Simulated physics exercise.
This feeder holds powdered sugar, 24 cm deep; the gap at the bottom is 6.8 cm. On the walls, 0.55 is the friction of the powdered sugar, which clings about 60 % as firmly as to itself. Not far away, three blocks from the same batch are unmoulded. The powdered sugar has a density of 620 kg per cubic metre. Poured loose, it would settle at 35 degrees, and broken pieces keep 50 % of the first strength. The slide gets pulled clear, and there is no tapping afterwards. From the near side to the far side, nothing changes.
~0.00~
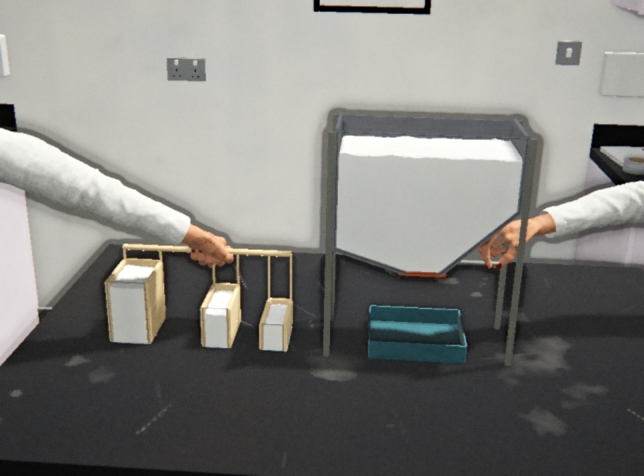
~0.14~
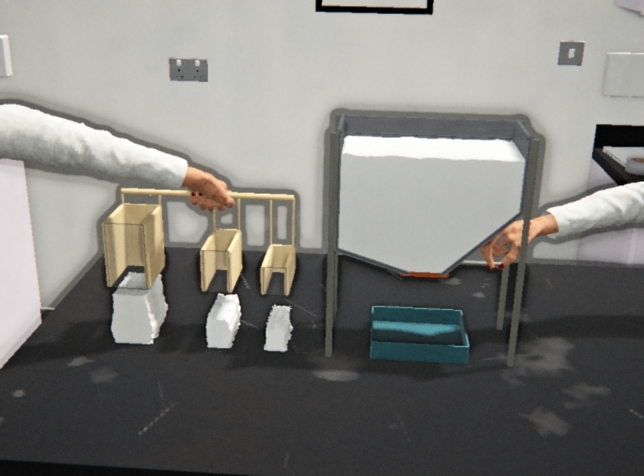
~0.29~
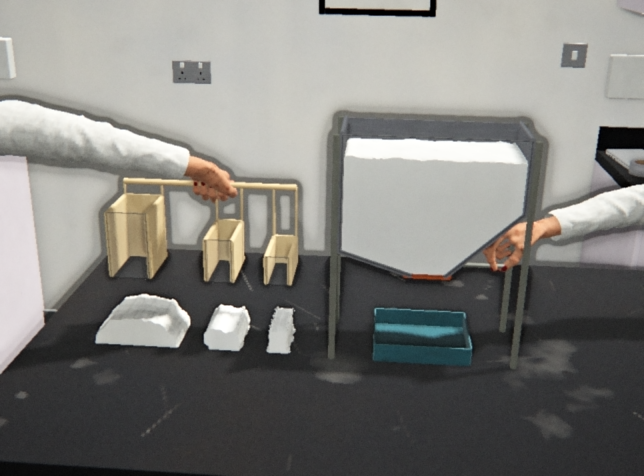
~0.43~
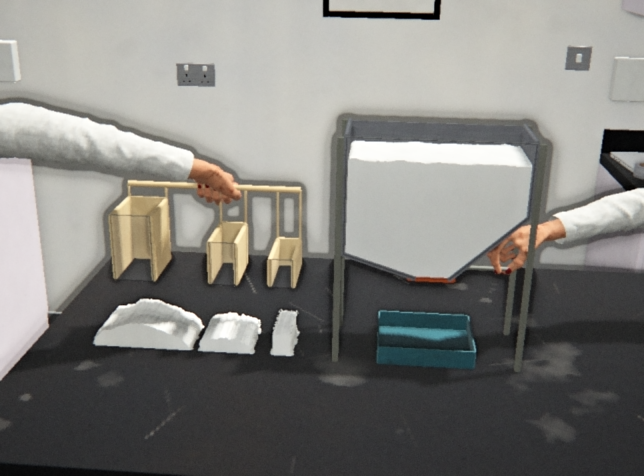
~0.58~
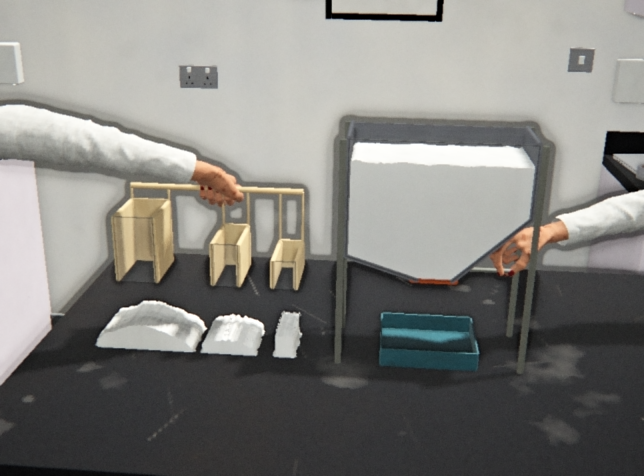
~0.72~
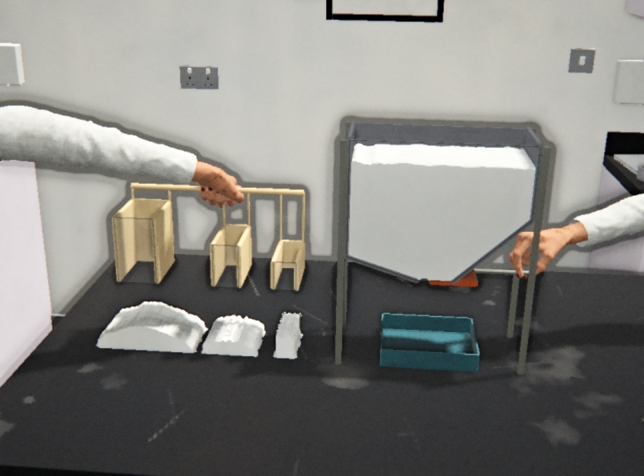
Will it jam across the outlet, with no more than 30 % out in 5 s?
No, it streams out.
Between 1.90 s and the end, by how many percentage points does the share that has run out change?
About 65 %.
After 1.07 s, 4 % has run out.
After 1.49 s, 15 % has run out.
After 1.90 s, 27 % has run out.
After 2.32 s, 39 % has run out.
After 5.62 s, 89 % has run out.
